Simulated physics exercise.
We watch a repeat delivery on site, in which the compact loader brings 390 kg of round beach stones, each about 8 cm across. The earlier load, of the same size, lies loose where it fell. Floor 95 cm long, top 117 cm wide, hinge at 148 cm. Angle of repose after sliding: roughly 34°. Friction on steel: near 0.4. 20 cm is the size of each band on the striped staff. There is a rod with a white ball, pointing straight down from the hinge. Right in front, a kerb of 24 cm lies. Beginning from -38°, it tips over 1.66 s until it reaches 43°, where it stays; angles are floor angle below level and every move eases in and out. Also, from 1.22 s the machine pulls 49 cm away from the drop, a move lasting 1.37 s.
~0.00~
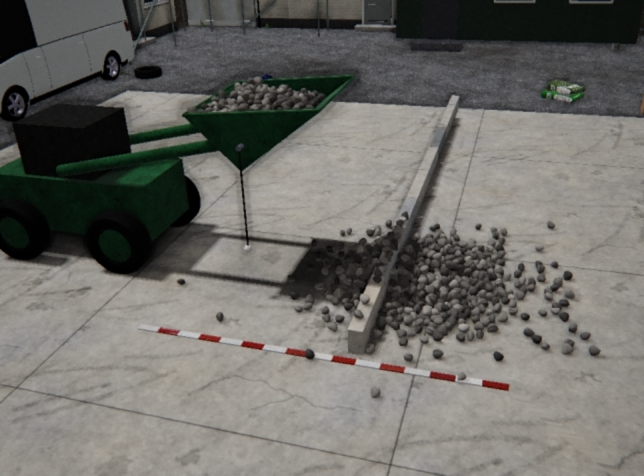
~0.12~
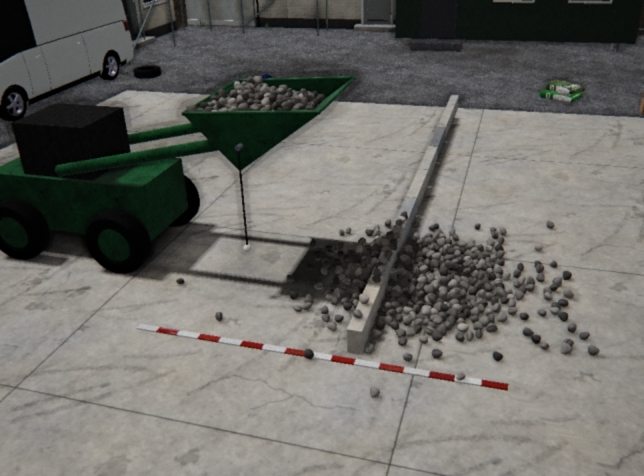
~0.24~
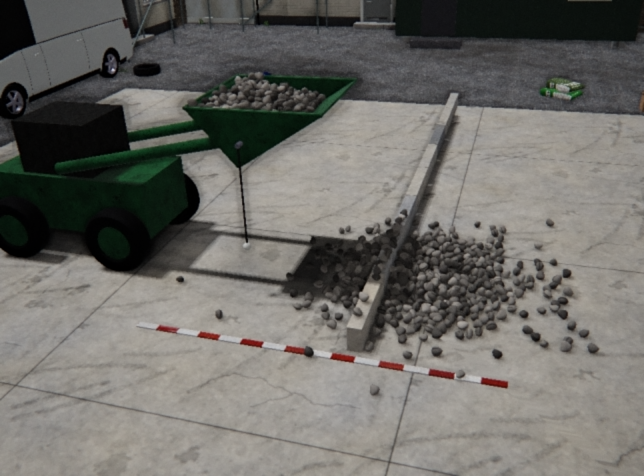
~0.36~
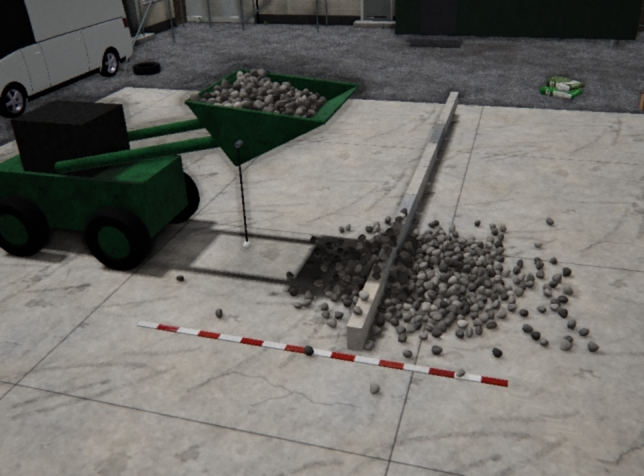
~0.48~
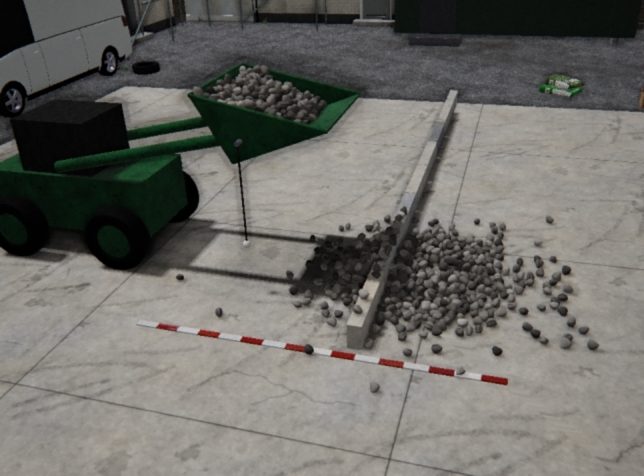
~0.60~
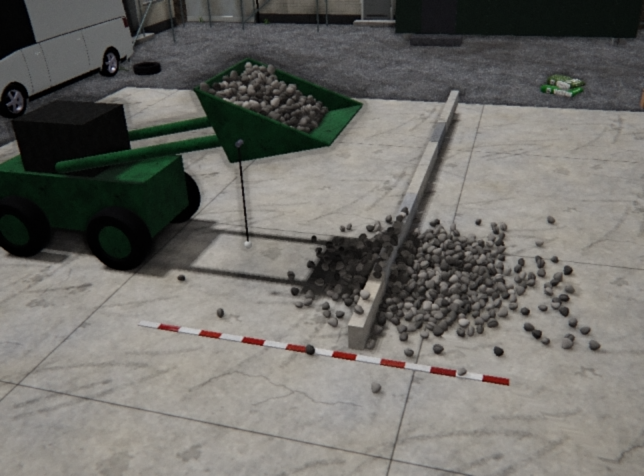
On a pale paved yard, a green loader on the left holds up a bucket of round grey stones, beside a loose heap lying across a long kerb. The bucket slowly tilts forward, its lip lowering to the right while the stones shift inside it; the machine and the heap stay still.
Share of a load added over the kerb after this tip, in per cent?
Some 1 %.
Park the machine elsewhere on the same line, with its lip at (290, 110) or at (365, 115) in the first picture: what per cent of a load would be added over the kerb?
First place: Roughly 0 %; second place: Roughly 45 %.
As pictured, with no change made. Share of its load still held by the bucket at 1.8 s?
It holds some 15 per cent.
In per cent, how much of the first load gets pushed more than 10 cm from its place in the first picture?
The answer is about 5 per cent.
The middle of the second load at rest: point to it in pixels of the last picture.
I'd say close to (344, 257).
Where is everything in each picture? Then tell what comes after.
In the first picture, the bucket is at -38°, its lip at (320, 111); the top of the load is at (269, 91). The earlier load is highest near (391, 242), 29 cm above ground level, 28 % on this side of the kerb, 72 % over the kerb.
In the second picture, the bucket is at -37°, its lip at (320, 112); the top of the load is at (259, 90); the stones move at 0.1 m/s on average.
In the third picture, the bucket is at -33°, its lip at (322, 115); the top of the load is at (244, 83); the stones move at 0.1 m/s on average.
The fourth picture shows lip at (325, 123), floor tilted -28°, highest stones at (247, 80); the stones move at 0.2 m/s on average.
The fifth picture shows lip at (327, 132), floor tilted -22°, highest stones at (248, 74); the stones move at 0.2 m/s on average.
The sixth picture shows lip at (330, 145), floor tilted -14°, highest stones at (252, 72); the stones move at 0.3 m/s on average.
After 1.2 s the floor is at 30°; in per cent of one load, 98 in the bucket, 30 on this side of the kerb, 72 over the kerb; the foremost stones are at (599, 331).
After 1.8 s the floor is at 43°; in per cent of one load, 15 in the bucket, 113 on this side of the kerb, 72 over the kerb; the foremost stones are at (599, 331).
After 3.0 s the floor is at 43°; in per cent of one load, 0 in the bucket, 127 on this side of the kerb, 73 over the kerb; the foremost stones are at (599, 331).
After 5.7 s the floor is at 43°; in per cent of one load, 0 in the bucket, 127 on this side of the kerb, 73 over the kerb; the foremost stones are at (599, 331). Net gain over the kerb, 1.
